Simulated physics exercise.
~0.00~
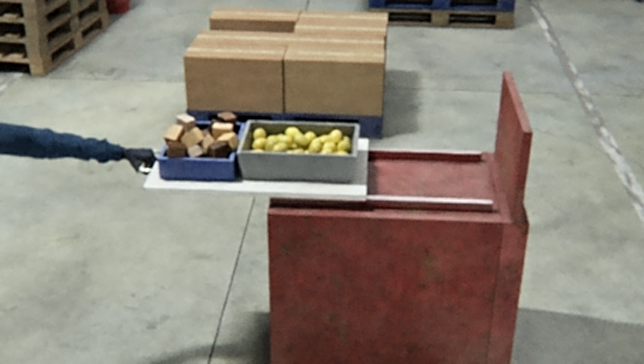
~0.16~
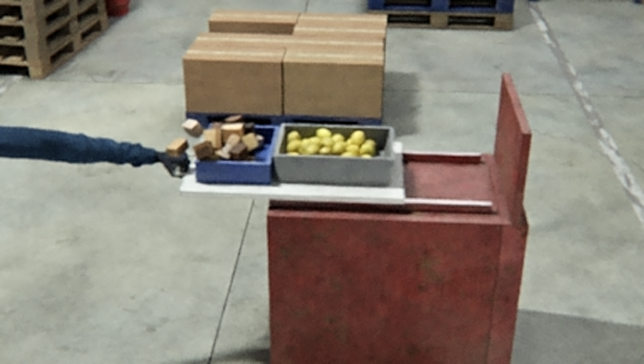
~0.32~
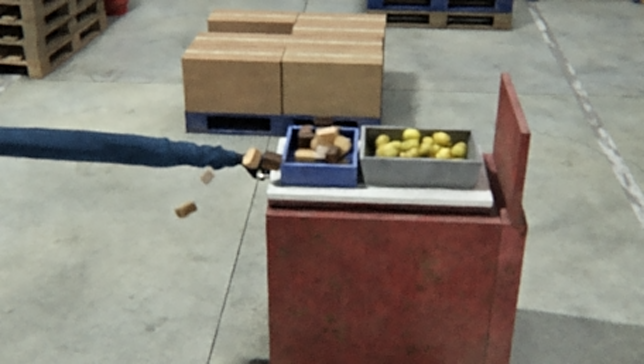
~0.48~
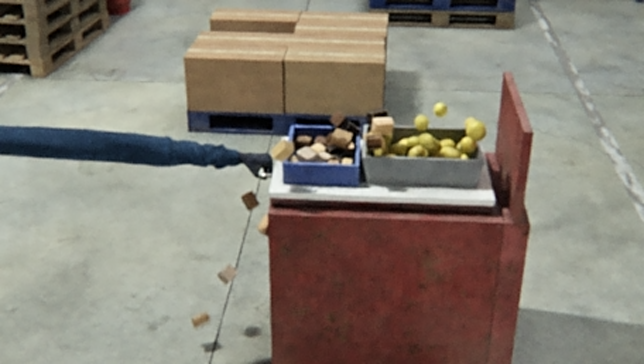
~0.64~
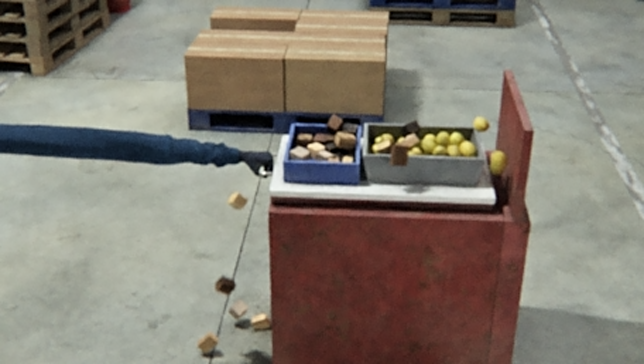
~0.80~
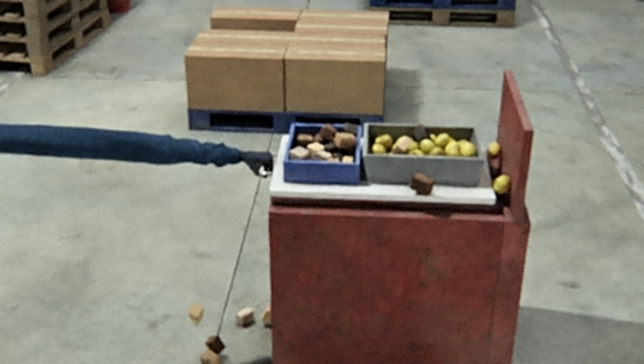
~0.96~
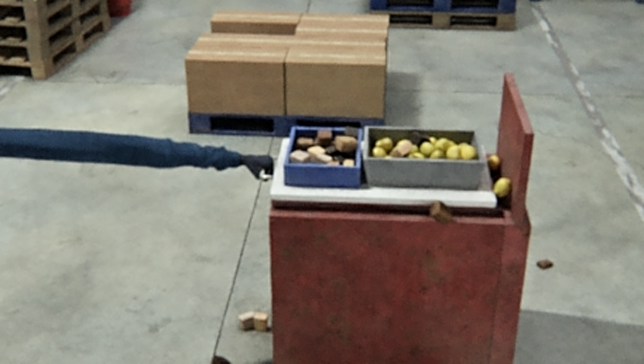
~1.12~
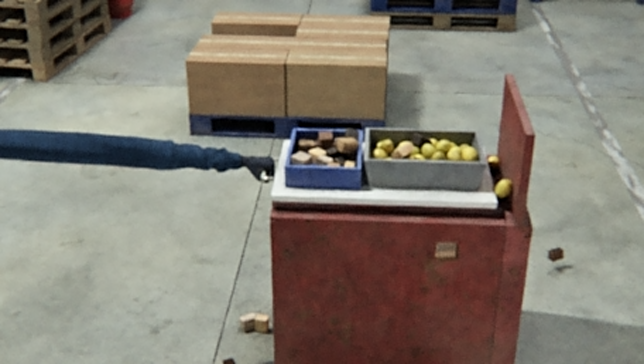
A blue-sleeved arm shoves the shelf right until it stops, spilling some blocks and lemons.
